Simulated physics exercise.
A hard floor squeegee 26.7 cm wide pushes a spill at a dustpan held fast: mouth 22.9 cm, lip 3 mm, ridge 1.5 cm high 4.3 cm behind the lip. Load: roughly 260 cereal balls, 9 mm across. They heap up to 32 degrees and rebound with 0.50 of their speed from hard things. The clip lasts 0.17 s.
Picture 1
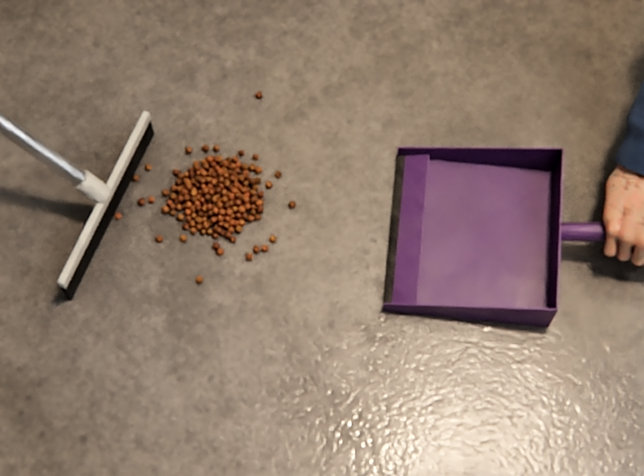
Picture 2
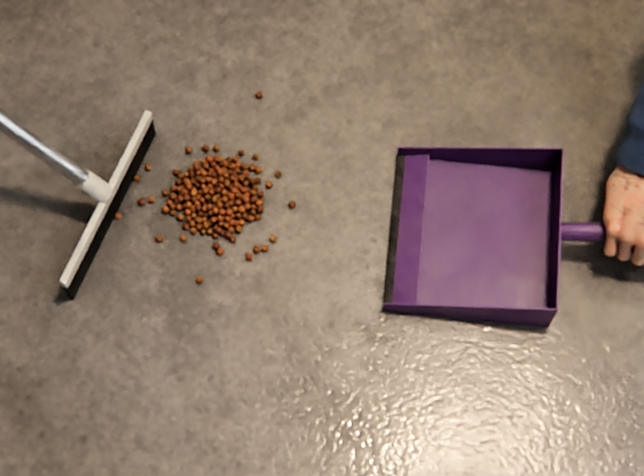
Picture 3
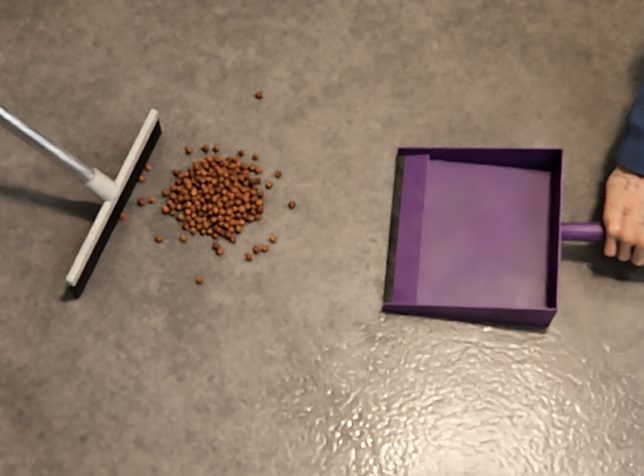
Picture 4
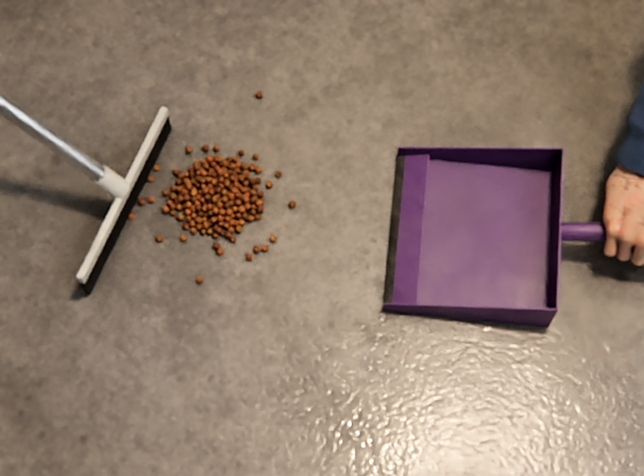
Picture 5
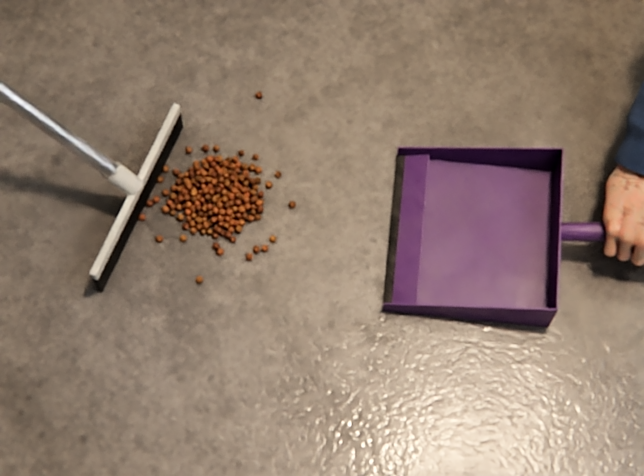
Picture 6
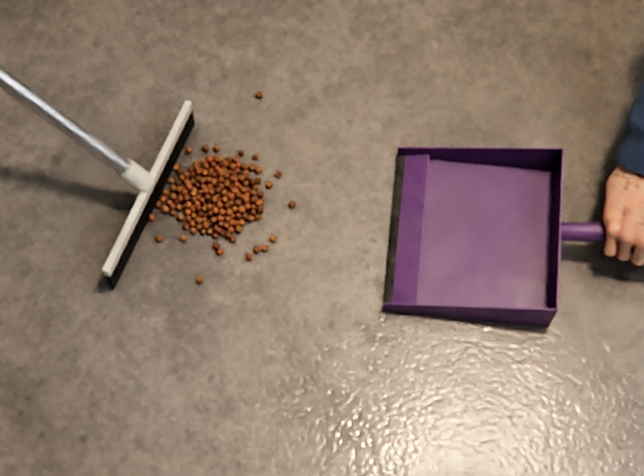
Squeegee sliding slowly right across a grey floor to the edge of a brown cereal ball pile, hand holding purple dustpan still.
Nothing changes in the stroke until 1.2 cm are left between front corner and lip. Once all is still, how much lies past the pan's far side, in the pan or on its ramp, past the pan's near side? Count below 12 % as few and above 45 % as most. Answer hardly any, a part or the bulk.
Far side a part, pan hardly any, near side hardly any.
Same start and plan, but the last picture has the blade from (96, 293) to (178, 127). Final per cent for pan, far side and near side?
Pan 25, far 0, near 10.
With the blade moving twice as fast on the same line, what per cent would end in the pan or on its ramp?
Then about 10 per cent.
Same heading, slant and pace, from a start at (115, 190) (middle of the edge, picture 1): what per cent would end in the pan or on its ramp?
About 0 per cent.
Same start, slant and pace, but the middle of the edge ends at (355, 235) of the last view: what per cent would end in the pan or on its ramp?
About 25 per cent.
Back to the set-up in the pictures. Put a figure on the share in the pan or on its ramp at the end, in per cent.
Some 0 per cent.
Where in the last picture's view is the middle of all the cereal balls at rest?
At about (366, 202).
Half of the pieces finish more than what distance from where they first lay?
Roughly 20 cm.
Then, 0.29 s after the last picture, middle of the blade 19 cm from the lip; 0 % over the lip, far side 5 %, near side 0 %.
Then, 0.48 s after the last picture, middle of the blade 10 cm from the lip; 0 % over the lip, far side 15 %, near side 0 %.
Then, 0.79 s after the last picture, middle of the blade 5 cm from the lip; 0 % over the lip, far side 20 %, near side 0 %.
In the end, far side 20 %, pan 0 %, near side 0 %, in front of the lip or behind the blade 80 %.
